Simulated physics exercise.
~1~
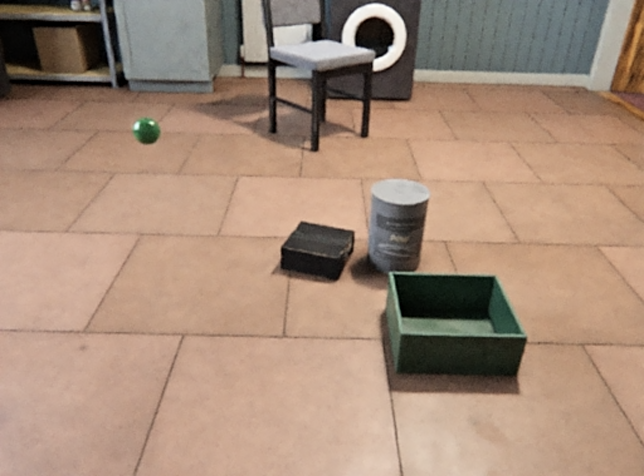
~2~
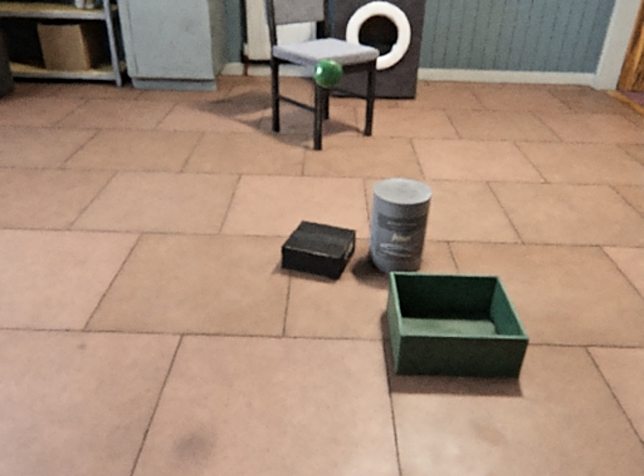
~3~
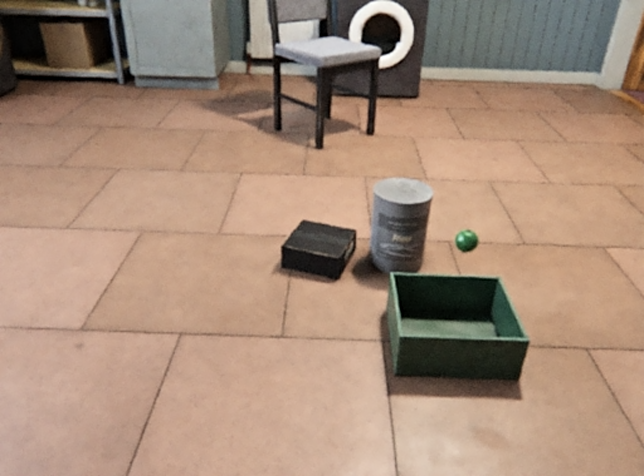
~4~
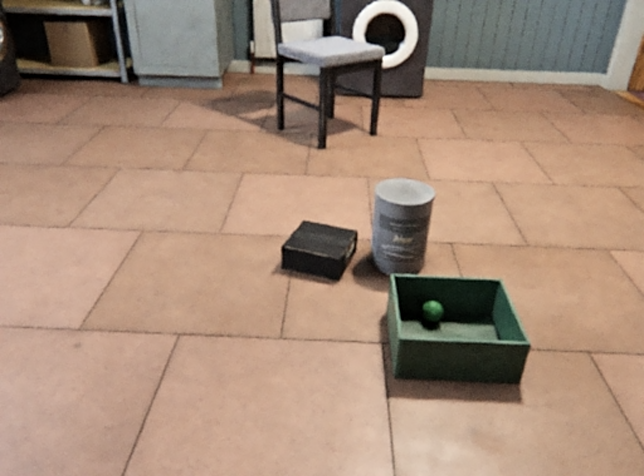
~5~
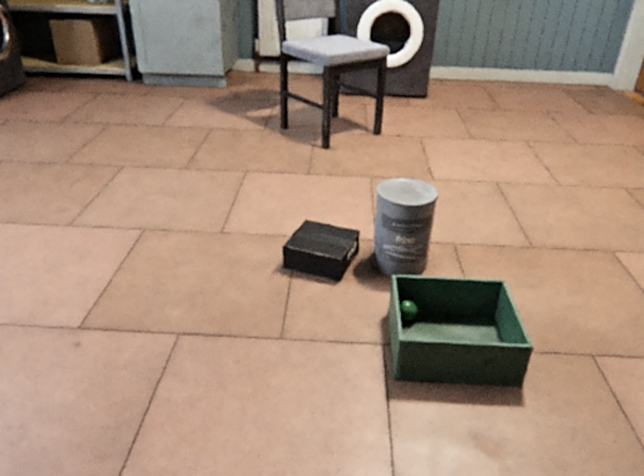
Green apple flying rightward past a chair, dropping beside a grey pail and ending inside an open green box on the floor.
